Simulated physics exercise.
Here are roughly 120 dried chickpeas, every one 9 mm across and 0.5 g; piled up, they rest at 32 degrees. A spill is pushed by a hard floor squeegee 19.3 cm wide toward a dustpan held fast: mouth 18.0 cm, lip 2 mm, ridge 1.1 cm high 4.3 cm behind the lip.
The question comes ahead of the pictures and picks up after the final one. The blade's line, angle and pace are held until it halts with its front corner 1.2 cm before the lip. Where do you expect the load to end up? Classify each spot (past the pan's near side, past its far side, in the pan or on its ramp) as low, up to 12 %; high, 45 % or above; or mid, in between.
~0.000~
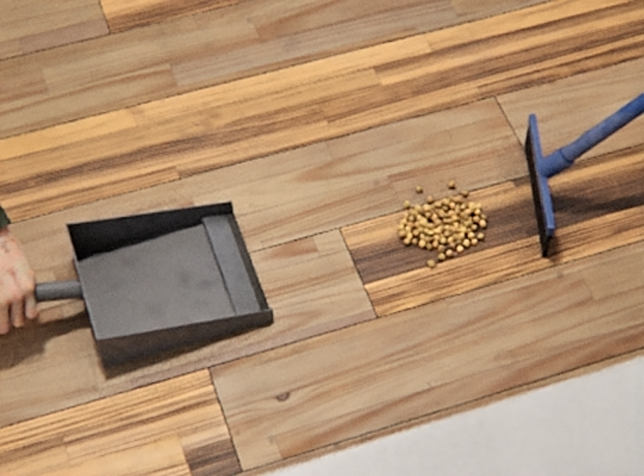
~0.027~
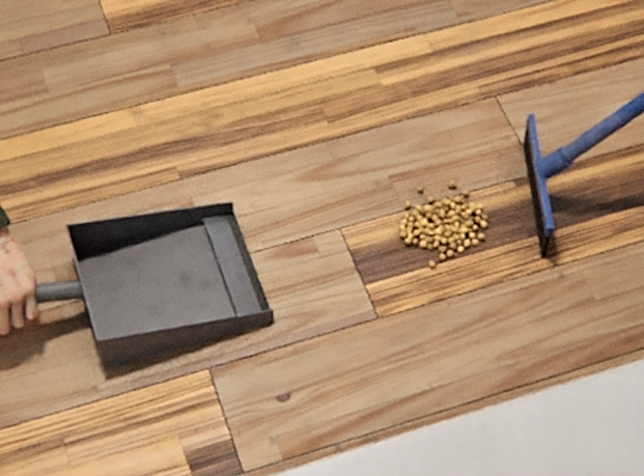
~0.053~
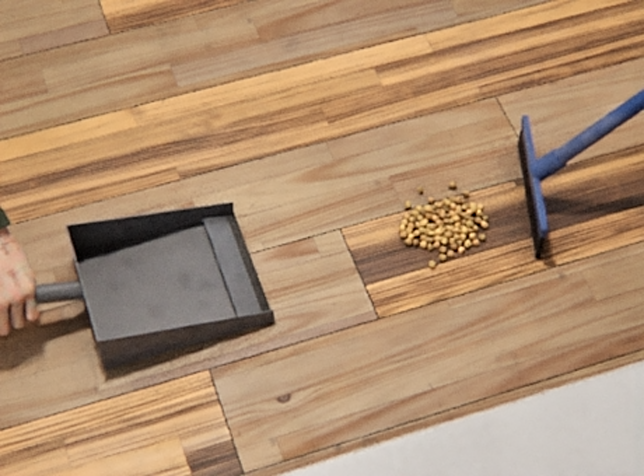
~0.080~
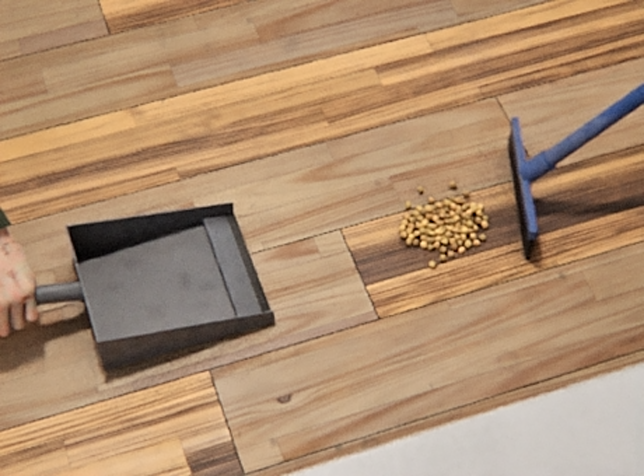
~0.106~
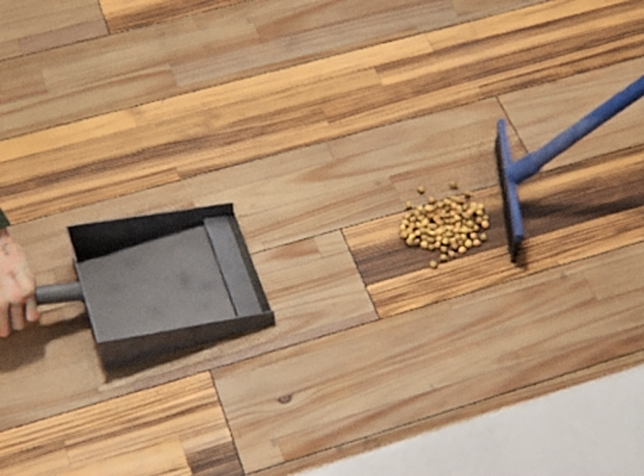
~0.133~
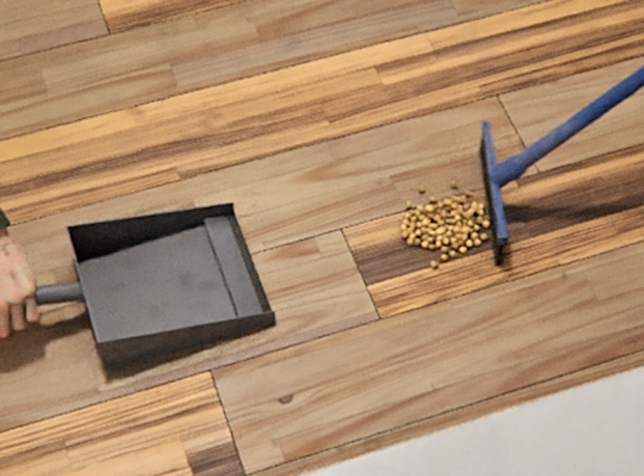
Near side low, far side mid, pan mid.
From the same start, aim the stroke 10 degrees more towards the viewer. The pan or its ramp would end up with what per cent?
Pan plus ramp: Some 20 %.
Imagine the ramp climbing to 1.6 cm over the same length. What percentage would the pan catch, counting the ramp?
I'd expect close to 20 per cent.
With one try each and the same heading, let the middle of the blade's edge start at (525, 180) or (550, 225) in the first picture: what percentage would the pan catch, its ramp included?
Around 25 percent, then around 20 percent.
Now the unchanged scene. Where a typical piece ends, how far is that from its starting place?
I'd put it near 26 cm.
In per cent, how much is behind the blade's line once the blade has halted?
Something like 5 per cent, roughly.
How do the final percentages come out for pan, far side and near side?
Tally in %: Near side 5; far side 20; pan 20.
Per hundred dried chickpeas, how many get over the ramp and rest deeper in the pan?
Estimate: About 0 %.
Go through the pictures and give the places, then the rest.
In the first frame, blade from (550, 231) to (532, 121), moved 0.0 cm, 0 of the pieces shifted so far; middle of the pieces at (445, 221); pan at (157, 291).
In the second frame, blade from (549, 231) to (530, 122), moved 0.3 cm, 0 of the pieces shifted so far; middle of the pieces at (446, 221).
In the third frame, blade from (543, 233) to (525, 123), moved 1.2 cm, 0 of the pieces shifted so far; middle of the pieces at (447, 222).
In the fourth frame, blade from (532, 235) to (515, 124), moved 2.7 cm, 0 of the pieces shifted so far; middle of the pieces at (447, 222).
In the fifth frame, blade from (518, 237) to (501, 126), moved 4.7 cm, 0 of the pieces shifted so far; middle of the pieces at (447, 222).
In the sixth frame, blade from (502, 240) to (486, 129), moved 6.9 cm, 0 of the pieces shifted so far; middle of the pieces at (448, 221); pan at (158, 293). Its pace works out near 0.83 m/s, heading 7 degrees away from the viewer's side.
After 0.31 s, middle of the blade 18 cm from the lip; 0 % over the lip, far side 0 %, near side 5 %.
After 0.43 s, middle of the blade 8 cm from the lip; 0 % over the lip, far side 10 %, near side 5 %.
After 0.68 s, middle of the blade 4 cm from the lip; 20 % over the lip, far side 20 %, near side 5 %.
At rest (1.3 s), near side 5 %, far side 20 %, pan 20 %, in front of the lip or behind the blade 55 %.
